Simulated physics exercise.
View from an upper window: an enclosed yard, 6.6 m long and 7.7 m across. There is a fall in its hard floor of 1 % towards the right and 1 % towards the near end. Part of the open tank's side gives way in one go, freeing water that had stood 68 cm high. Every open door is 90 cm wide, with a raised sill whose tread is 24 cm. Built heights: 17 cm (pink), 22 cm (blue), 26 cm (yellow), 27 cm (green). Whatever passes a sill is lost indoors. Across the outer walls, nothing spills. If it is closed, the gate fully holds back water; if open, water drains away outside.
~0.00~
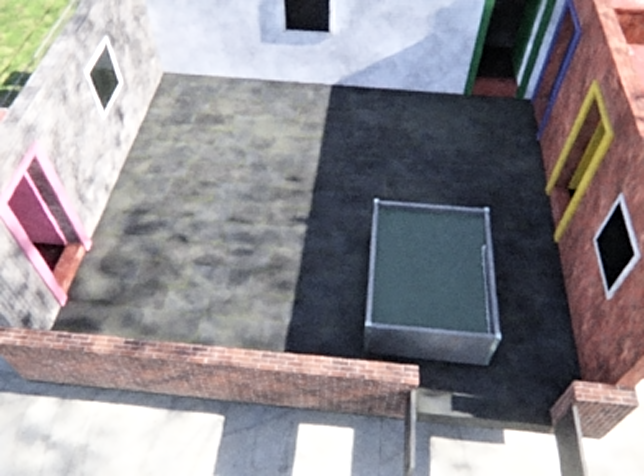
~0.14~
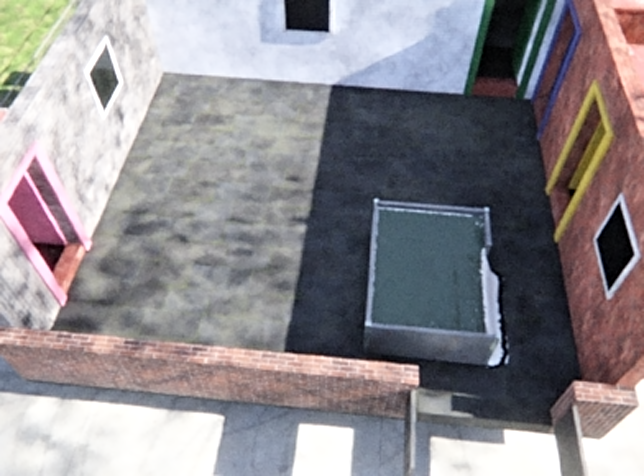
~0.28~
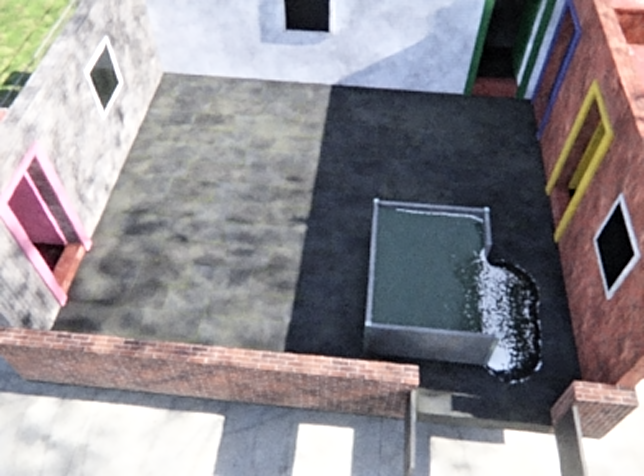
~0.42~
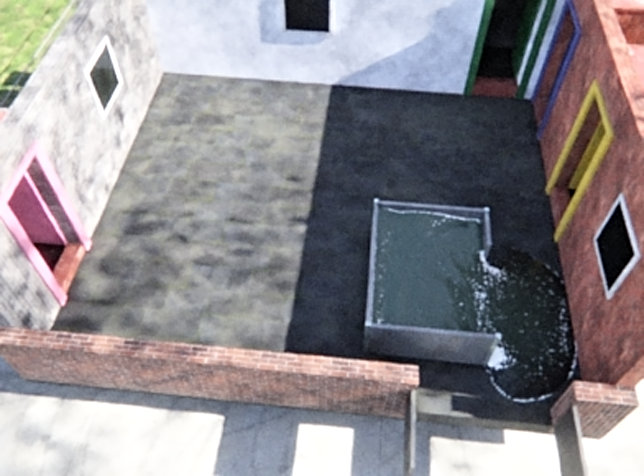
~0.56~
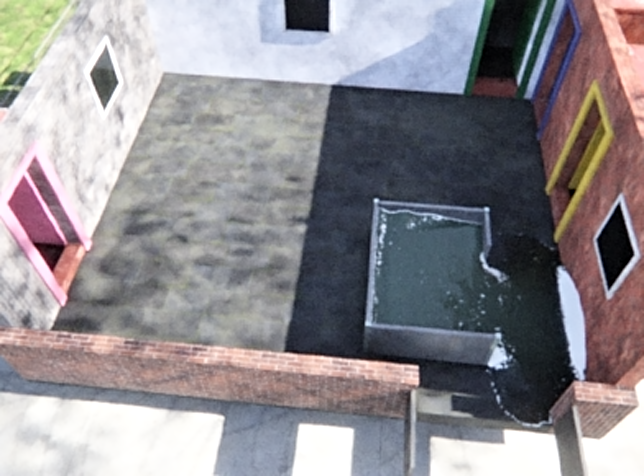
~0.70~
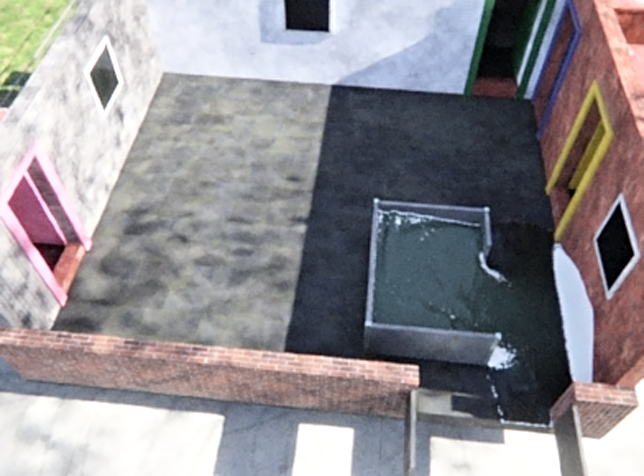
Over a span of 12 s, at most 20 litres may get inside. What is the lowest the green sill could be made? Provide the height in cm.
Around 13 cm high.
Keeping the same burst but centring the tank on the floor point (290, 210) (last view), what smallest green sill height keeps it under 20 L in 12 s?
New minimum height: Approx. 11.5 cm.
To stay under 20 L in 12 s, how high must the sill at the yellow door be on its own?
Yellow door - some 6.0 centimetres.
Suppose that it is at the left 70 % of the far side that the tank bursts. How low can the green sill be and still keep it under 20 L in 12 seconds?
Estimate: Near 14.5 cm.
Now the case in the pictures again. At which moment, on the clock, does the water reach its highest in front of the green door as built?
The level tops out around 2.8 s.
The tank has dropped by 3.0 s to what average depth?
Around 19 cm on average.
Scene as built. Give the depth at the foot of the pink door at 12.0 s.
It stands about 2.0 centimetres deep.
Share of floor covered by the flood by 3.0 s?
Some 35 per cent is wet.
After 1.4 s water covers 10 % of the floor, deepest (67 cm) near (579, 411); it has not reached the green door.
After 3.0 s water covers 35 % of the floor, deepest (28 cm) near (579, 411); 18 cm at the green door, 0 litres in over its 27 cm sill.
After 12.0 s water covers 95 % of the floor, deepest (8 cm) near (552, 251); 4 cm at the green door, 0 litres in over its 27 cm sill.
At the green door as built, the water arrived by 2.5 s and peaked near 19 cm at 2.8 s.
With a sill of 11.5 cm, 33 litres would have come in within the 12 s; with 16 cm, 3 litres. So under 20 litres takes about 13 cm.
